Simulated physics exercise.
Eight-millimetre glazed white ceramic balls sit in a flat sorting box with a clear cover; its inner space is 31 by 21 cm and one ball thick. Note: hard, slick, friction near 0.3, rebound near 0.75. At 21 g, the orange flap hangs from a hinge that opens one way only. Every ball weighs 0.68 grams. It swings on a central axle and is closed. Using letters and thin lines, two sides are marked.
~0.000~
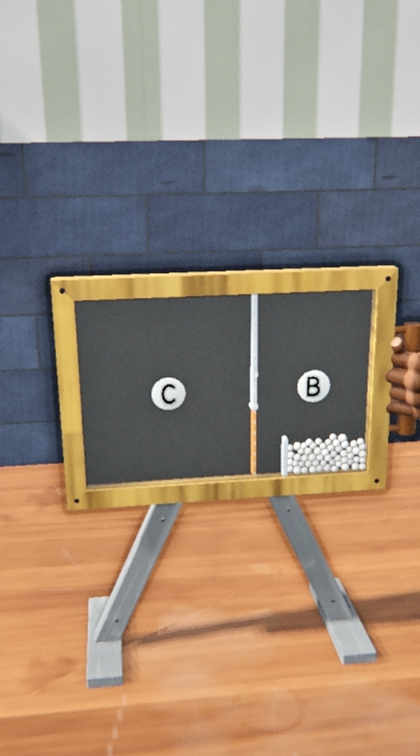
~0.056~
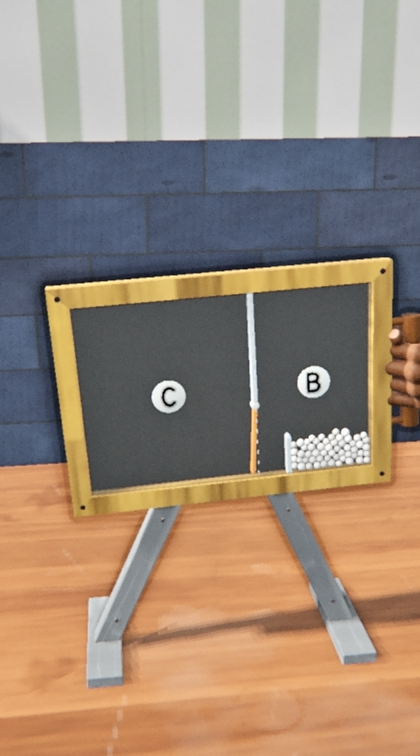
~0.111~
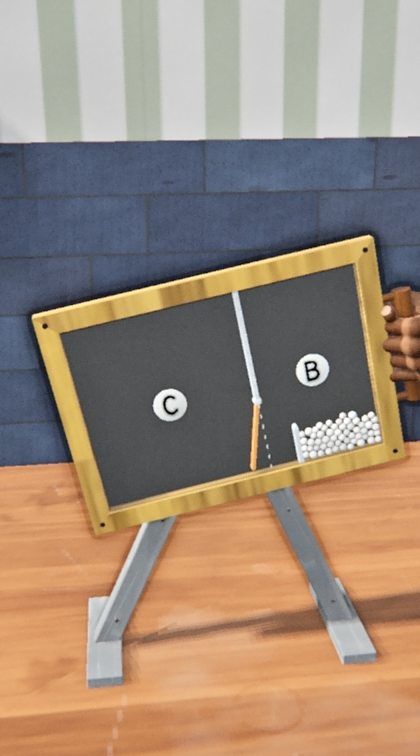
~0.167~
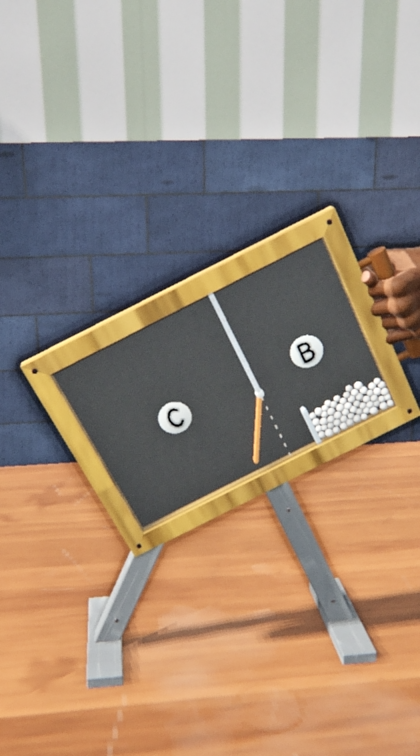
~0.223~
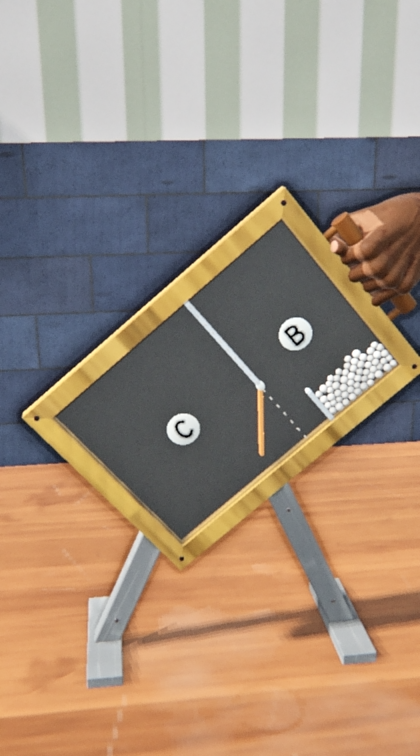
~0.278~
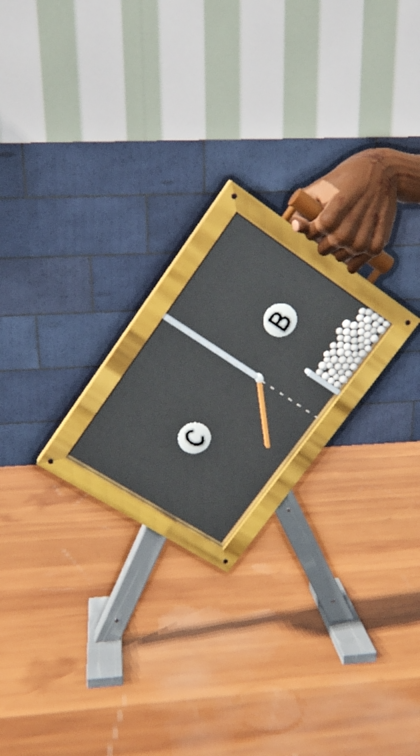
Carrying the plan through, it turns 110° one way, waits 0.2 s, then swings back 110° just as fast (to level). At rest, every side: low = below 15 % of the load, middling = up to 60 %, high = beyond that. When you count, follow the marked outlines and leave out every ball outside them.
B high, C middling.
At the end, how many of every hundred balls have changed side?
Roughly 35 per cent.
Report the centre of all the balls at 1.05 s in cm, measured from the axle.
About 2 cm left and 5 cm above.
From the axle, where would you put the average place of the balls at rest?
Right: About 3 cm; below: About 9 cm.
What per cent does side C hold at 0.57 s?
Share: Some 0 %.
After 0.57 s, it stands 110° anticlockwise; the balls' middle is in line with and 7 cm above the centre; B 100 %; orange flap open 88°.
After 1.05 s, it stands 54° anticlockwise; the balls' middle is 2 cm left of and 5 cm above the centre; B 90 %, C 10 %; orange flap open 69°.
After 1.33 s, it stands level; the balls' middle is 5 cm right of and 9 cm below the centre; B 60 %, C 40 %; orange flap open 40°.
Settled by 2.2 s, it stands level; B 65 %, C 35 %; orange flap open 18°.
